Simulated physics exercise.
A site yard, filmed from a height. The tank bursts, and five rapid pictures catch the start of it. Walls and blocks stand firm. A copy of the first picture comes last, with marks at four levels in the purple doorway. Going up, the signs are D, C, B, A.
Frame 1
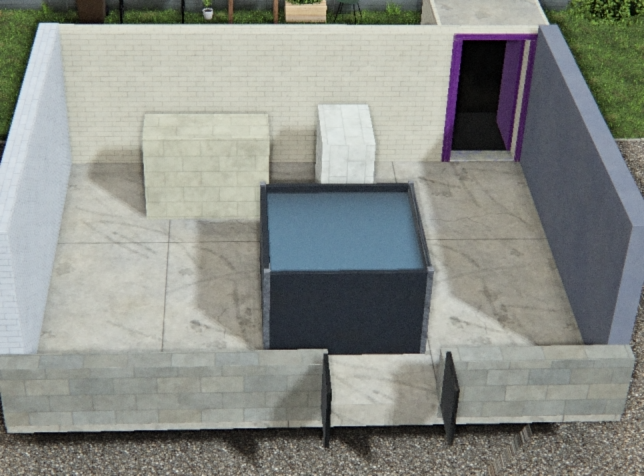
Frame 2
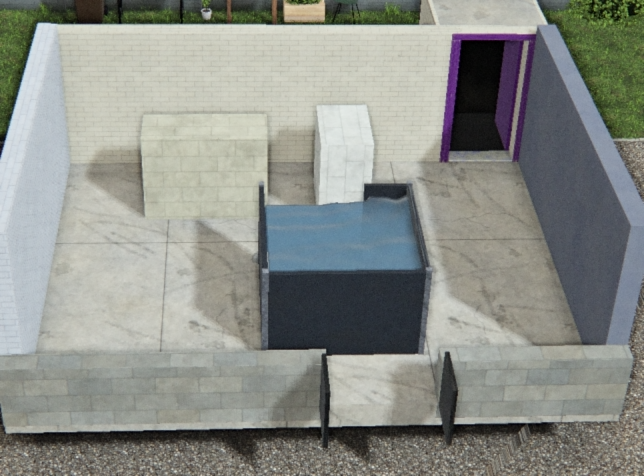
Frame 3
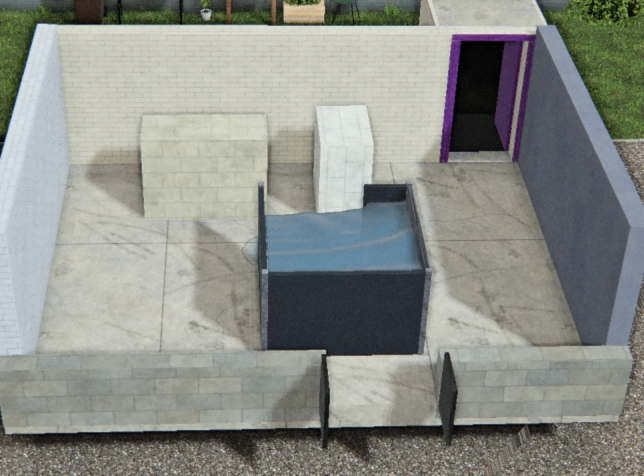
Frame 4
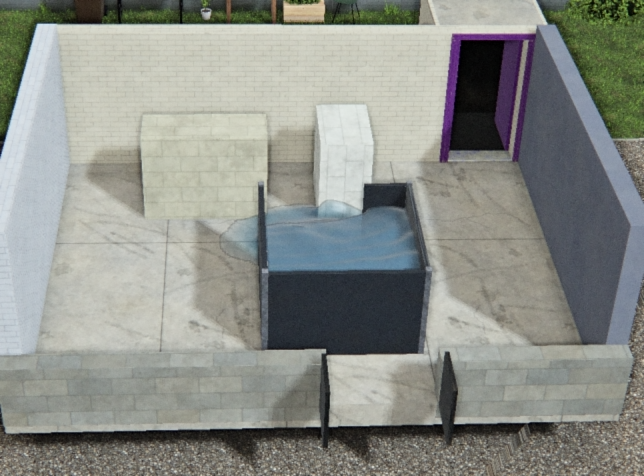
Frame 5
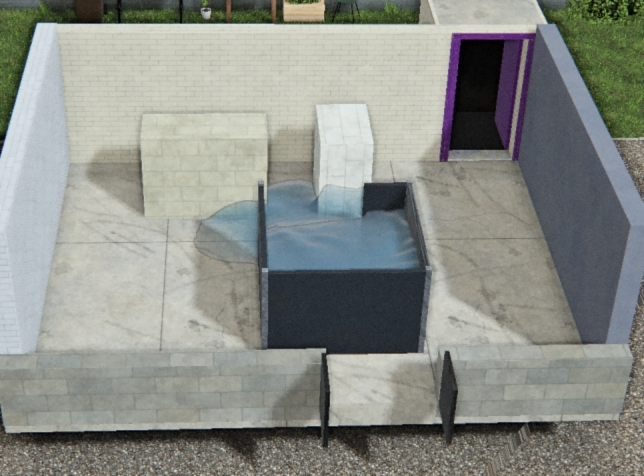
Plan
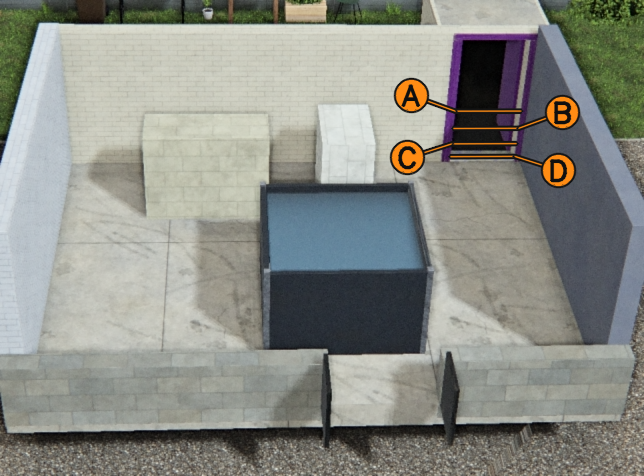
In a walled yard seen from above, a dark square tank full of still water stands near an open gate, with two pale blocks and a purple doorway behind. Part of its back side opens, the water level sinks, and water spreads across the floor around the white block and leftward toward the larger one.
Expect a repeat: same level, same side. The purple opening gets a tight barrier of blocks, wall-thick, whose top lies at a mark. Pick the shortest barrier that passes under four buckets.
I would pick line C.
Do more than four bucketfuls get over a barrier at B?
No, not at all.
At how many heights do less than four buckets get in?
Three.
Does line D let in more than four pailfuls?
Yes, it does.
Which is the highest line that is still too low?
D.
On the marked copy, A at (488, 111); B at (486, 128); C at (484, 143); D at (482, 156); from the bottom up D, C, B, A.
If A is chosen, nothing gets over.
If B is chosen, nothing gets over.
If C is chosen, a splash gets over, under a bucket.
If D is chosen, about 11 bucketfuls get in.
